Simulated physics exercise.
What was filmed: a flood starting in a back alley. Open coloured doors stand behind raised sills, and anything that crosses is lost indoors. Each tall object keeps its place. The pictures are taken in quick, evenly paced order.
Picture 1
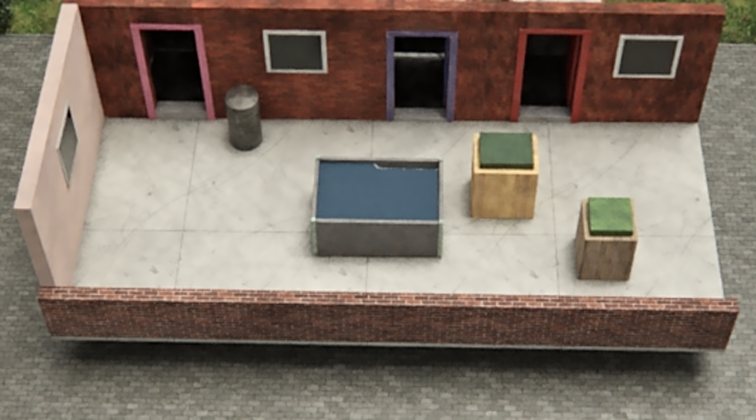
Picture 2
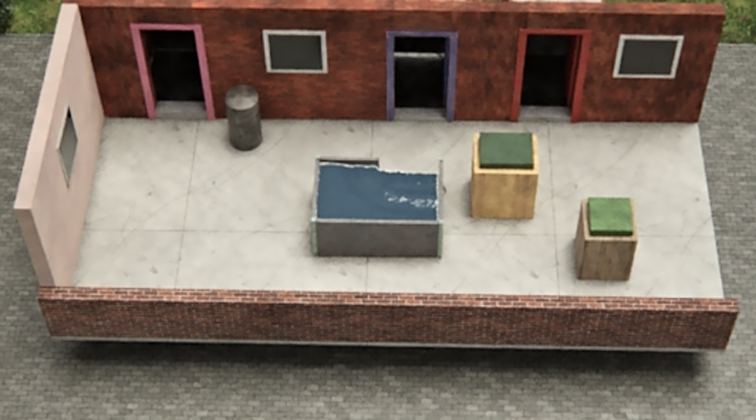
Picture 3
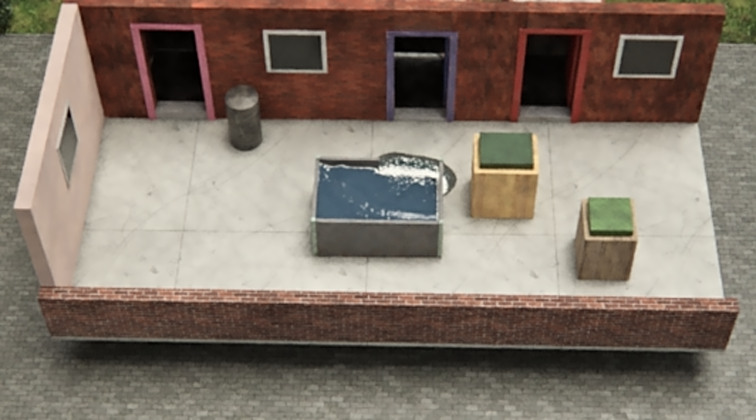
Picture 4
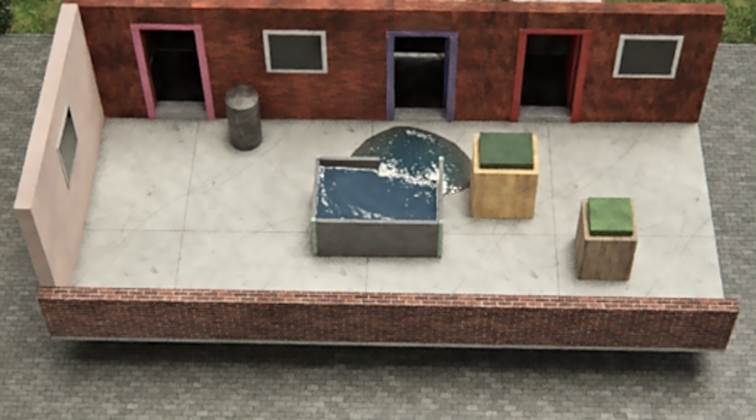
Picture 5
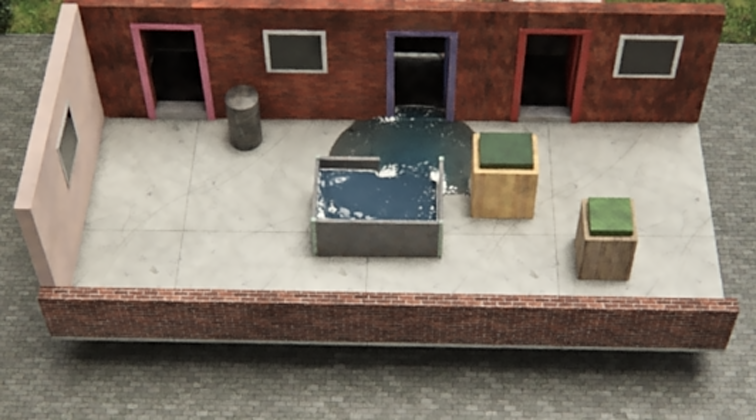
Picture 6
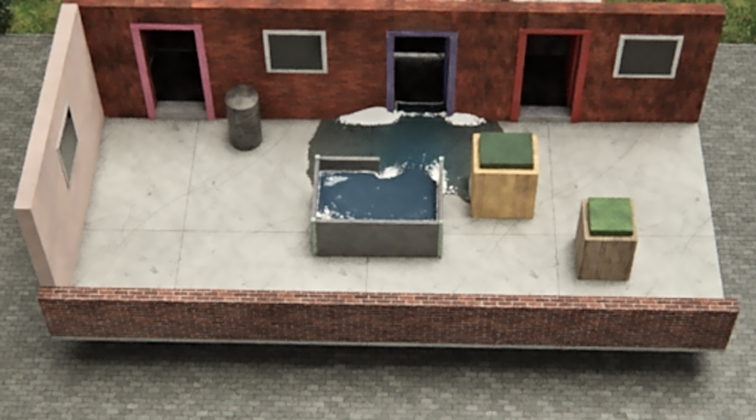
The footage shows a walled yard with pink, purple and red doorframes, where water in a grey tank churns, then pours through a gap on its far side and spreads across the pale paving to the back wall.
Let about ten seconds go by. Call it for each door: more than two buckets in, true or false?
Pink door false, red door false, blue door true.
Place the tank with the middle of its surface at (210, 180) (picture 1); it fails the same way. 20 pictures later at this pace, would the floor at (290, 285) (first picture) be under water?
At that place: No water.
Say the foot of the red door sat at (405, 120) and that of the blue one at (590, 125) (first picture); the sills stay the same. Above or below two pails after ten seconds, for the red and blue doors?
Well, red door crosses the line while blue door never reaches it.
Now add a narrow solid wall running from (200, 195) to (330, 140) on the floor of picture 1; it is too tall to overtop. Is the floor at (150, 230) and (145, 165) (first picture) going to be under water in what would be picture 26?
Spared and submerged, in that order.
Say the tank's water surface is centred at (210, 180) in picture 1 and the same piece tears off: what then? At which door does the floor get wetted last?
It's the red one, as it turns out.
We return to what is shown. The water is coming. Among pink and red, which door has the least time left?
The door marked red.
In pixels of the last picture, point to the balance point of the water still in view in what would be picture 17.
Estimate: (402, 187).
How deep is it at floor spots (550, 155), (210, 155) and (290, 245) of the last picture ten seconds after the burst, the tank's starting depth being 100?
About 2, 2 and 2 per cent.
A moment on, water covers 15 % of the floor; the pink door not reached, the red door wet at the sill, nothing in, the blue door far over two buckets in.
Next, water covers 25 % of the floor; the pink door wet at the sill, nothing in, the red door wet at the sill, nothing in, the blue door far over two buckets in.
Then, water covers 45 % of the floor; the pink door wet at the sill, nothing in, the red door under two buckets in, the blue door far over two buckets in.
Later, water covers 60 % of the floor; the pink door wet at the sill, nothing in, the red door under two buckets in, the blue door far over two buckets in.
In the end, water covers 65 % of the floor; the pink door wet at the sill, nothing in, the red door under two buckets in, the blue door far over two buckets in.
